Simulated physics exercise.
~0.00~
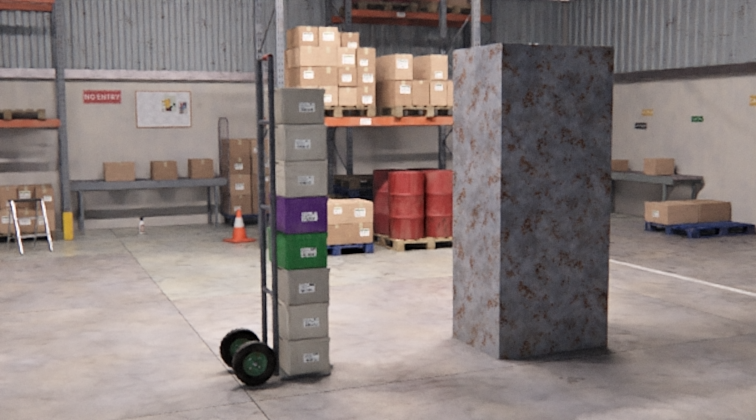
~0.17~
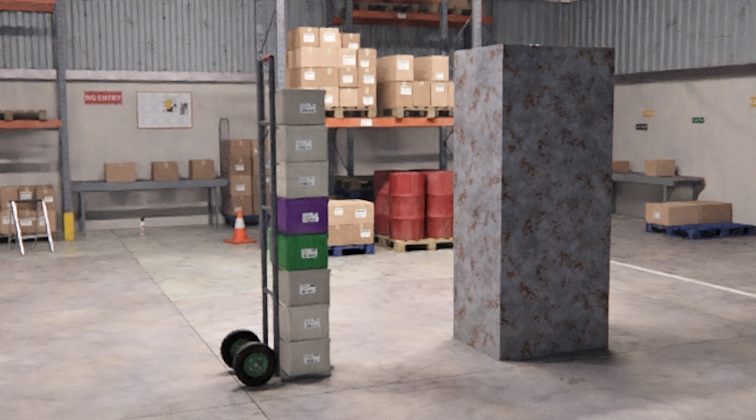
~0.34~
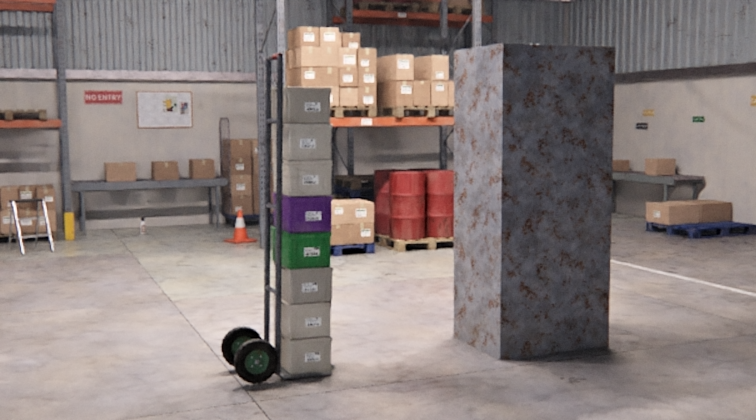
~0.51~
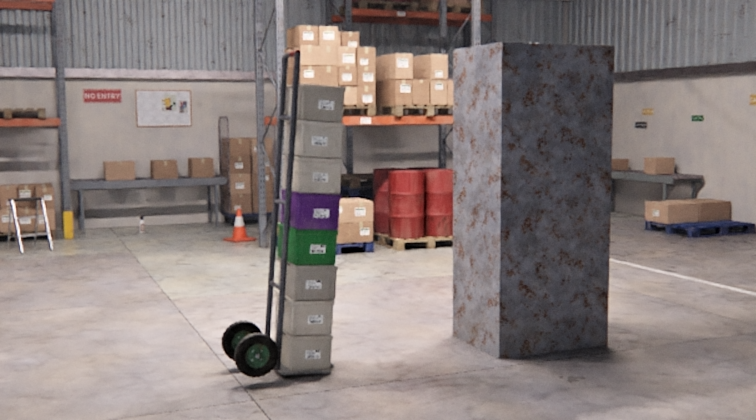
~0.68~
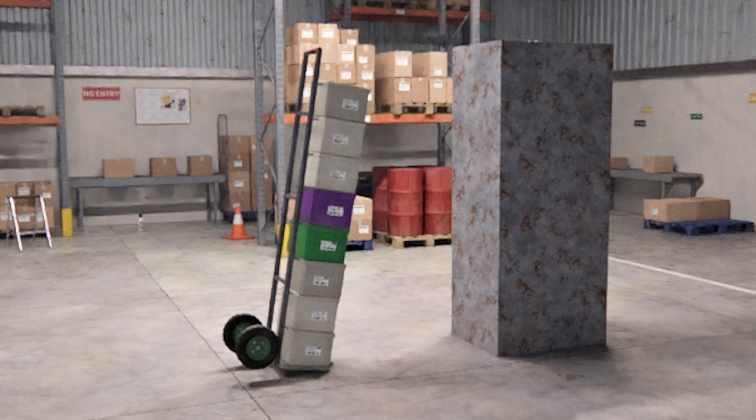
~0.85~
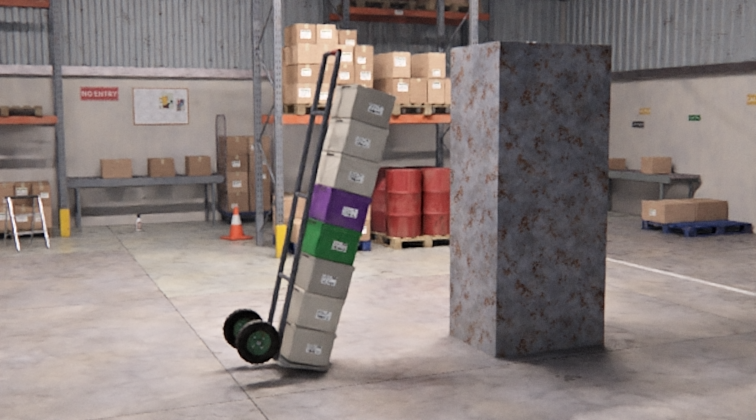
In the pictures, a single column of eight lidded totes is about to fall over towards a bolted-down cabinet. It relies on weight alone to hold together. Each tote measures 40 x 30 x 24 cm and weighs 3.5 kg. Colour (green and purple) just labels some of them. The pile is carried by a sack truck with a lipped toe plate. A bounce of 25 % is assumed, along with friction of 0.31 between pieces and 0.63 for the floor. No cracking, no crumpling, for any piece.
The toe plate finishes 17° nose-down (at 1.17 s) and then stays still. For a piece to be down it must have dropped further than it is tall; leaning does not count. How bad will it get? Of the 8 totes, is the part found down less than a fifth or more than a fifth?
The part found down is over a fifth.
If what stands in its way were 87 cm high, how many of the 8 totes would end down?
6.
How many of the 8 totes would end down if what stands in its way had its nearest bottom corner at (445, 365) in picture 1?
0.
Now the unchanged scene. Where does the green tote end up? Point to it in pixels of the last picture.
End point in last frame: Roughly (449, 349).
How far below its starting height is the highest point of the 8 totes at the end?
Some 150 cm lower.
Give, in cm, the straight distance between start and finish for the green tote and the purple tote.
Green 130, purple 170.
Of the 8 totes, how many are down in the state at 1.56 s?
By then, 5.
After 1.10 s, none of the 8 totes down, 8 disturbed; purple tote 29° from how it stood; green tote 29° from how it stood.
After 1.56 s, 5 of the 8 totes down; green tote 54° from how it stood, 31 cm lower; purple tote 52° from how it stood, 41 cm lower.
After 2.20 s, 6 of the 8 totes down; purple tote on its side; green tote on its side.
In the end (3.5 s), 6 of the 8 totes down; green tote on its side; purple tote on its side. That is 75 per cent. From the last view, middles, green tote near (449, 349), purple tote near (496, 345).
